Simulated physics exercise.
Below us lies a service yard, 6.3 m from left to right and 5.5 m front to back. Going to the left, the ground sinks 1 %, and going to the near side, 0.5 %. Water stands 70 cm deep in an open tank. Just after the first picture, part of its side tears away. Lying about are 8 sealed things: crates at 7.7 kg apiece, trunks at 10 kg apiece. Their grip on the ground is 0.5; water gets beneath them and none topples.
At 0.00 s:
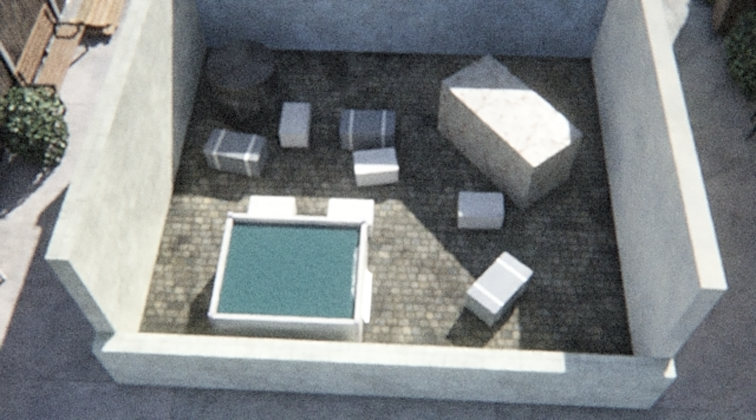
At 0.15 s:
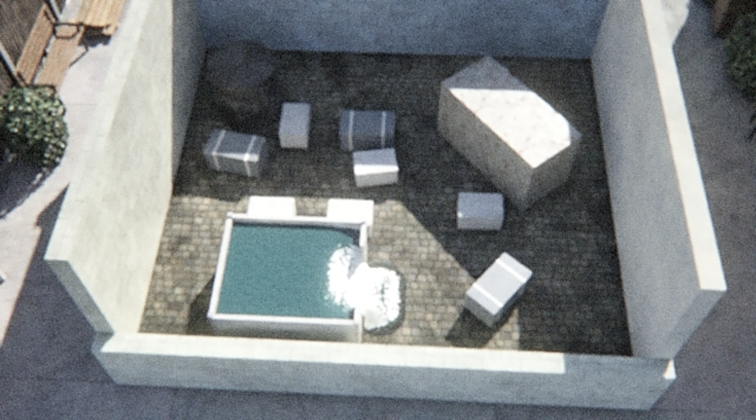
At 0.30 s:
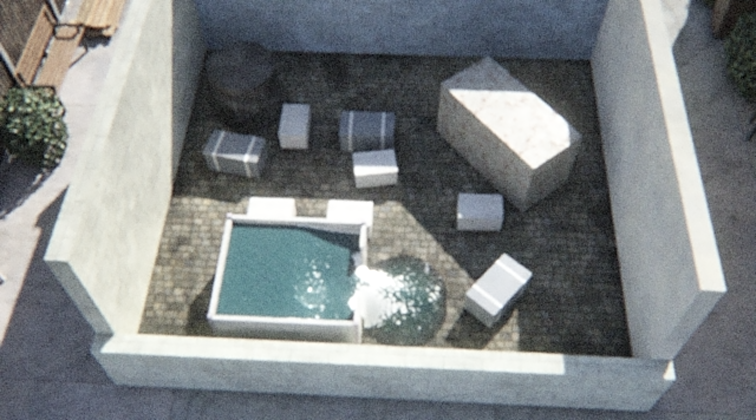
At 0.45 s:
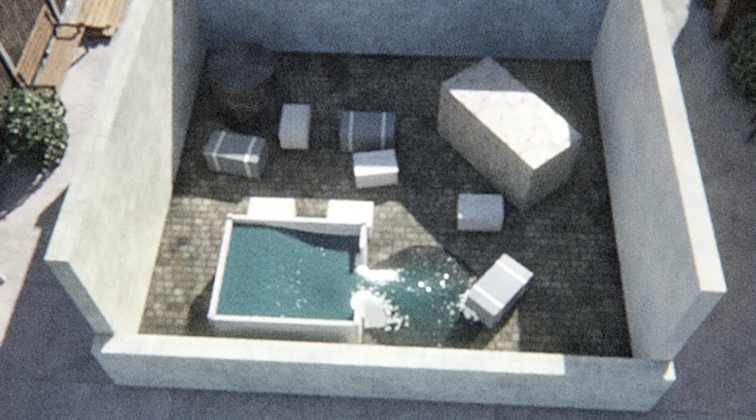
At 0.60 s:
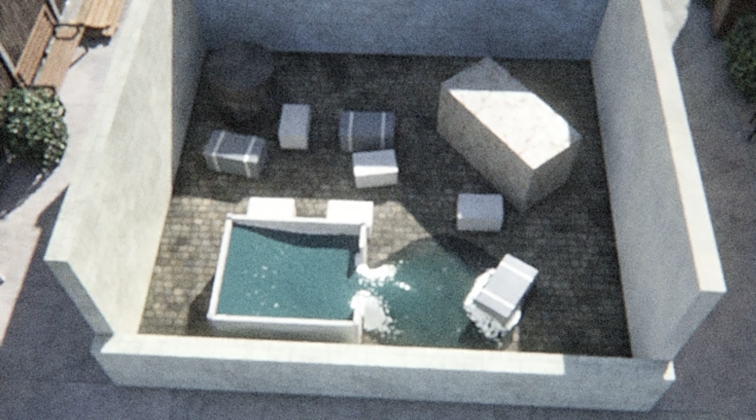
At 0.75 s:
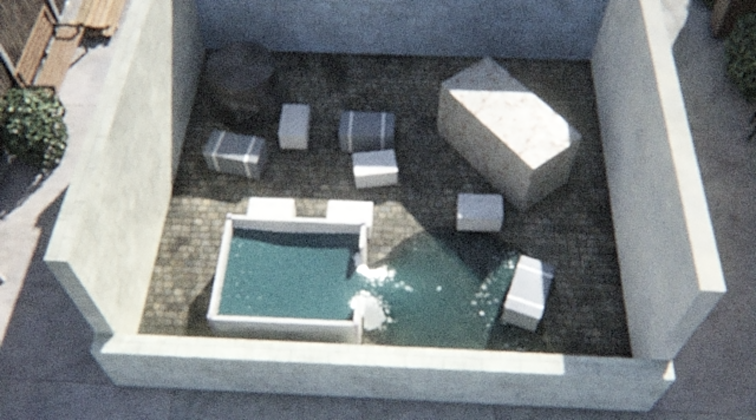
A walled service yard with a paved floor is seen from high above by a still camera. A large pale angular block stands at the upper right, with white and grey crates and trunks scattered about, and a white-rimmed open tank of teal water at the lower left. The tank's right side tears open, foaming water spreads rightward across the paving, and the pale trunk at lower right shifts slightly right and turns.
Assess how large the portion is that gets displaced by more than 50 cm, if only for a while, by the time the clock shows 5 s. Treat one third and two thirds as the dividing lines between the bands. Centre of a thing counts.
A person watching would say not many, below a third.
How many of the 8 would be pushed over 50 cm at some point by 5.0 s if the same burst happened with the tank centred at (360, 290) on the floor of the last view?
Result: 2 of them.
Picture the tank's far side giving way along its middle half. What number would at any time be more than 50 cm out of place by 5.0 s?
So the tally would be 6.
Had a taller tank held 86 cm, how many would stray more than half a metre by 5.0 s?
It would come to 2 of them.
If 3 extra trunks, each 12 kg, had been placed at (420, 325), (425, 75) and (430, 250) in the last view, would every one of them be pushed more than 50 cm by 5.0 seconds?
Order as listed: Beyond half a metre / inside half a metre / beyond half a metre.
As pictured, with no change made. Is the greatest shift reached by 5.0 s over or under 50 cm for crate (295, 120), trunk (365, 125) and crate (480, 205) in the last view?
Well, in that order it's not reaching it, not reaching it, topping it.
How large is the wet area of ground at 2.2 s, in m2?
I'd put it close to 13 m2.
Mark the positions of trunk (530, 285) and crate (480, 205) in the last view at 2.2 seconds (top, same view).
(618, 265) and (468, 172), roughly.
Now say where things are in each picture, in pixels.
A trunk at (500, 282), on the bottom; a crate at (351, 212), on the bottom; 2.4 m2 under water; 0 of 8 have shifted, in the first frame.
A trunk at (500, 283), on the bottom; a crate at (350, 213) rests on the ground; water covers 2.9 m2; 0 of 8 have shifted, in the second frame.
A trunk at (500, 284) rests on the ground; a crate at (350, 213), on the bottom; water covers 3.6 m2; 0 of 8 have shifted, in the third frame.
A trunk at (500, 284) rests on the ground; a crate at (350, 214) rests on the ground; water covers 4.4 m2; 0 of 8 have shifted, in the fourth frame.
A trunk at (508, 285), on the bottom, 10 cm from its start; a crate at (350, 214) rests on the ground; 5.4 m2 under water; 1 of 8 have shifted, in the fifth frame.
A trunk at (531, 286) rests on the ground, 39 cm from its start; a crate at (350, 214) rests on the ground; 6.5 m2 under water; 1 of 8 have shifted, in the sixth frame.
After 1.1 s 1 of 8 are over 50 cm from their spots; 0 afloat.
After 2.2 s 2 of 8 are over 50 cm from their spots; 1 afloat.
After 3.5 s 2 of 8 are over 50 cm from their spots; 1 afloat.
After 5.0 s 2 of 8 are over 50 cm from their spots, and 2 have been at some point; 2 afloat.
